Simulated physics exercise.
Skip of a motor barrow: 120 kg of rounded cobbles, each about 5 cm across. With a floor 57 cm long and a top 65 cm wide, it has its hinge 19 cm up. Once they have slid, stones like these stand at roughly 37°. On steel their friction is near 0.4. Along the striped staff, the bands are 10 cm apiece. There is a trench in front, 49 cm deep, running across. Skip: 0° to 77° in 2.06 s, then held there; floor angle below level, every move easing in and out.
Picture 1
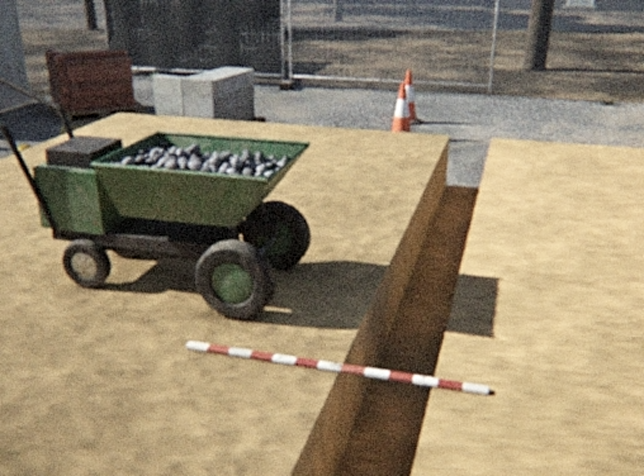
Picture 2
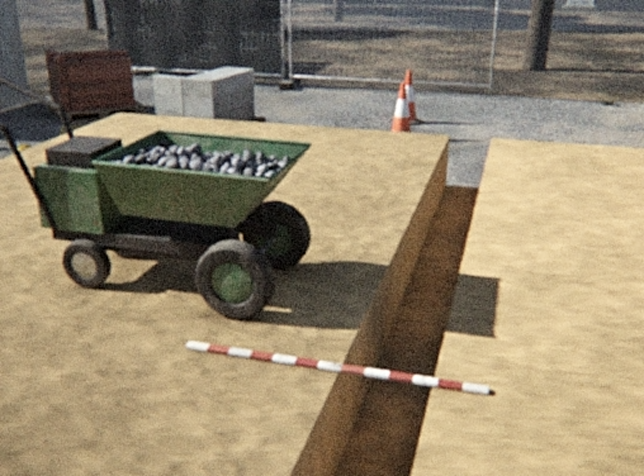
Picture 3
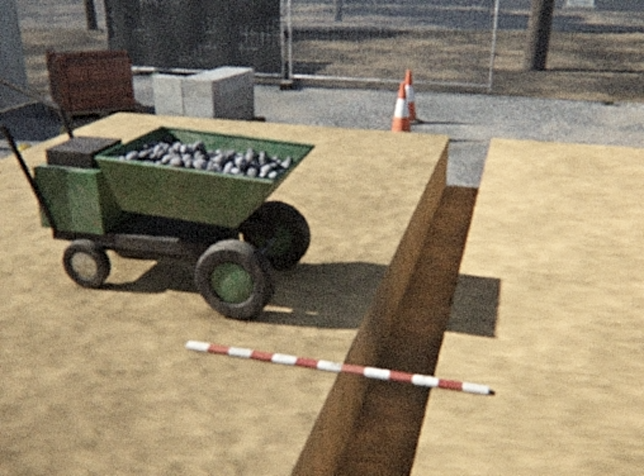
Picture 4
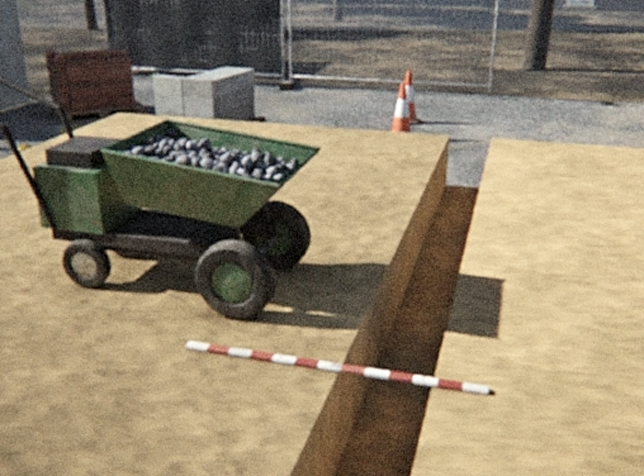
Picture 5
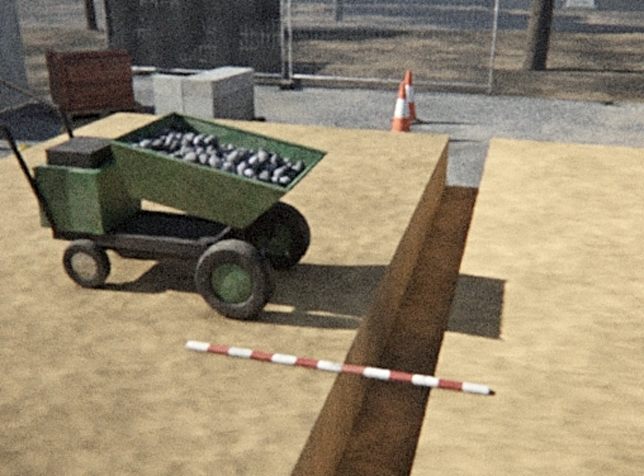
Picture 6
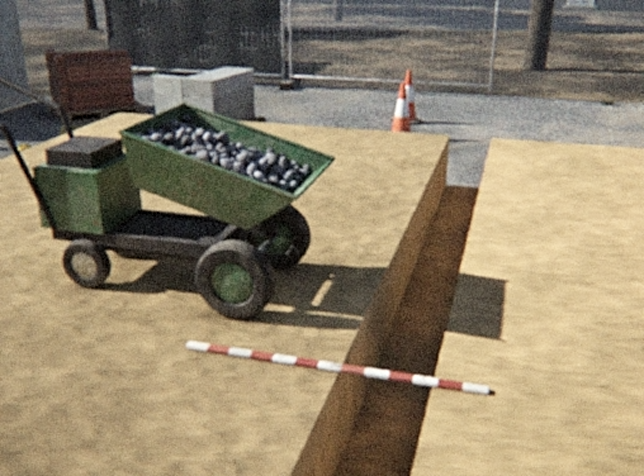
A green motor barrow loaded with grey stones stood on sandy ground beside a trench, and its skip, level at first, slowly tilted forward to the right, its back end rising off the frame.
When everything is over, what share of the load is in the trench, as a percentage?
Close to 100 in a hundred.
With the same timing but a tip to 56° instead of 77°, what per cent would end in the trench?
In that case some 55 per cent.
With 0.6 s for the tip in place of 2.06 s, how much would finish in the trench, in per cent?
I'd put it at some 90 in a hundred.
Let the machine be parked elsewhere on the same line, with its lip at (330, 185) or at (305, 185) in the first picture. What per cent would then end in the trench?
That gives roughly 55 per cent and roughly 90 per cent.
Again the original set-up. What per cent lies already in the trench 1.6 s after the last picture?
Close to 80 per cent at that time.
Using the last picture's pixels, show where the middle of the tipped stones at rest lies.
At about pixel (411, 382) in the last view.
Then, 0.9 s after the last picture the floor is at 65°, 94 % in the skip, 1 % short of the trench, 6 % in the trench; the foremost stones are at (397, 303).
Then, 1.6 s after the last picture the floor is at 77°, 20 % in the skip, 1 % short of the trench, 80 % in the trench; the foremost stones are at (442, 370).
Then, 1.9 s after the last picture the floor is at 77°, 4 % in the skip, 96 % in the trench; the foremost stones are at (443, 365).
Then, 3.9 s after the last picture the floor is at 77°, 0 % in the skip, 100 % in the trench; the foremost stones are at (441, 377).
